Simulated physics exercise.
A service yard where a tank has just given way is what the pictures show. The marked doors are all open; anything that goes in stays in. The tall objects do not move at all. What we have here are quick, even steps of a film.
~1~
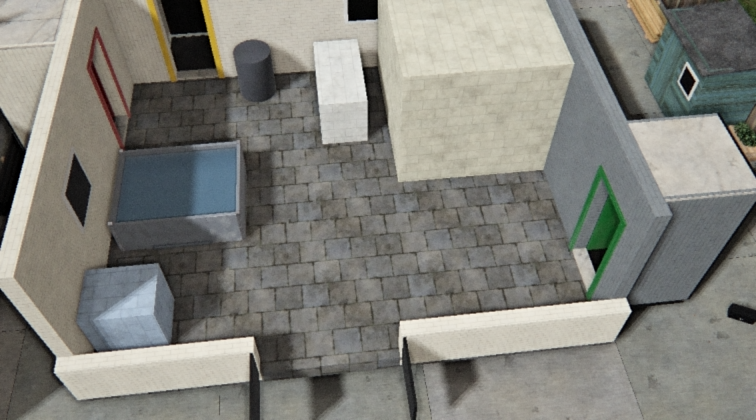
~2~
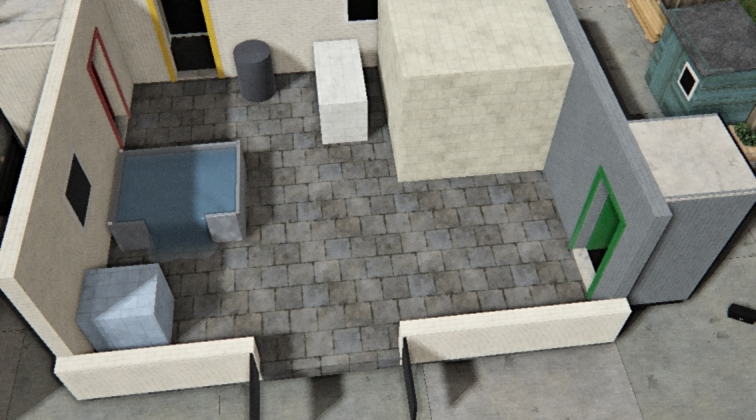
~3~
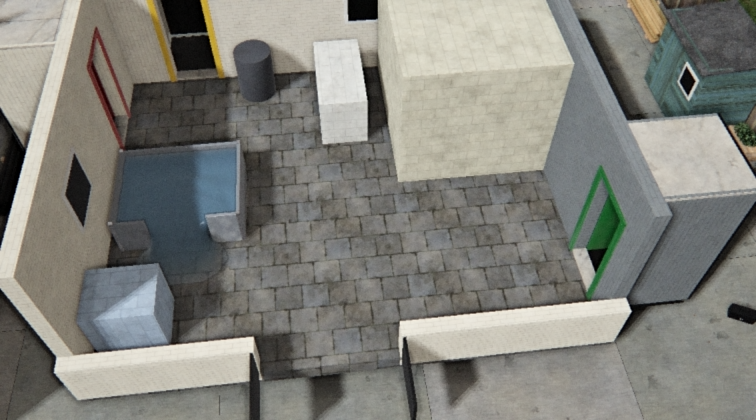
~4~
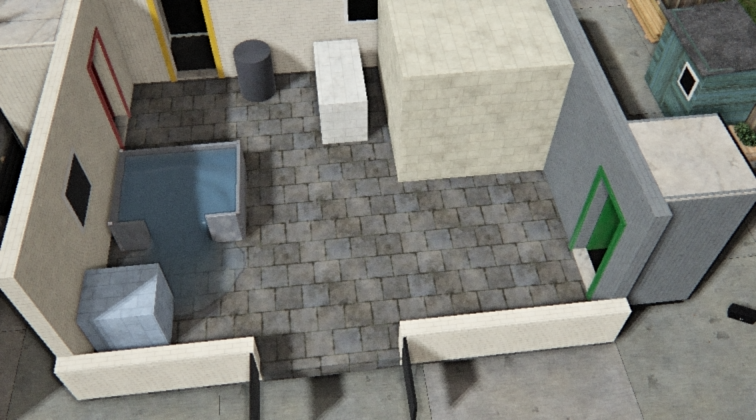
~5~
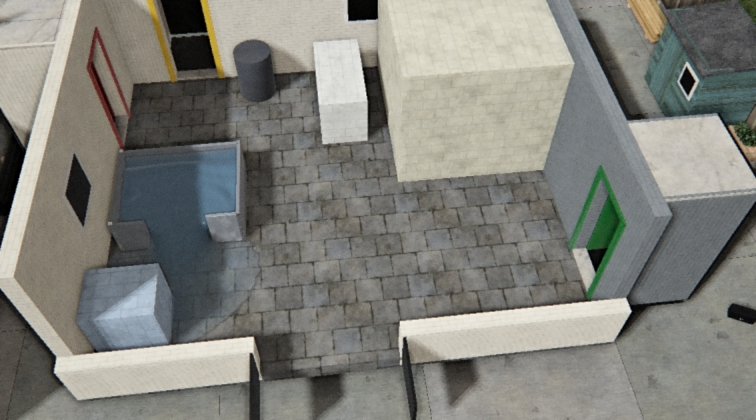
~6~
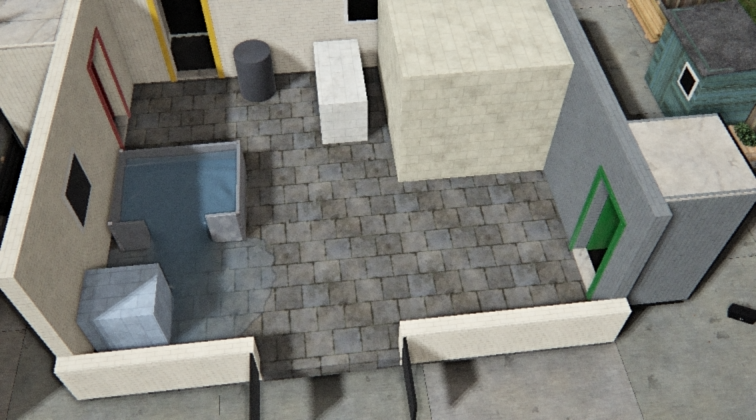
Water in a low tank by the left wall sits level and still until a gap opens in the tank's near side. The water pours out through it onto the grey paving, spreading toward the front wall and around the pale block in the corner, while the level in the tank drops.
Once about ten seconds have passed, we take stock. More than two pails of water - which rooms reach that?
My prediction: The green door breaks the limit. The red door respects the limit. The yellow door respects the limit.
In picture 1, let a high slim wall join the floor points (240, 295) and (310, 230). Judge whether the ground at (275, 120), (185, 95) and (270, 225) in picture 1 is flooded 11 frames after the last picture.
As listed: Dry, clear, covered.
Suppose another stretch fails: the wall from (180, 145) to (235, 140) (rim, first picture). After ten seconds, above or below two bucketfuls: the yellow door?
Here the yellow door overshoots.
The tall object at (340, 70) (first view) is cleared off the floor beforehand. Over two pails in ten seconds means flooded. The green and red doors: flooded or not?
Taking them in turn, green crosses the line, while red doesn't reach it.
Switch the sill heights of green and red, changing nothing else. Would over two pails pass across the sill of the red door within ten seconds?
I'd say red door copes.
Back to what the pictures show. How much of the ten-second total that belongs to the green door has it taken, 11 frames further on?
I make it 0 per cent.
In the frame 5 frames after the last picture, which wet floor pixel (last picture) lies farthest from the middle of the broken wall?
I'd say around (302, 354).
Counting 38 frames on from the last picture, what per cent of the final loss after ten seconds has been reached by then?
Result, approximate: 65 per cent.
A moment on, water covers 15 % of the floor; the green door not reached, the red door not reached, the yellow door not reached.
Next, water covers 20 % of the floor; the green door not reached, the red door not reached, the yellow door not reached.
Then, water covers 40 % of the floor; the green door not reached, the red door wet at the sill, nothing in, the yellow door not reached.
Later, water covers 65 % of the floor; the green door over two buckets in, the red door wet at the sill, nothing in, the yellow door under two buckets in.
In the end, water covers 75 % of the floor; the green door far over two buckets in, the red door wet at the sill, nothing in, the yellow door under two buckets in.
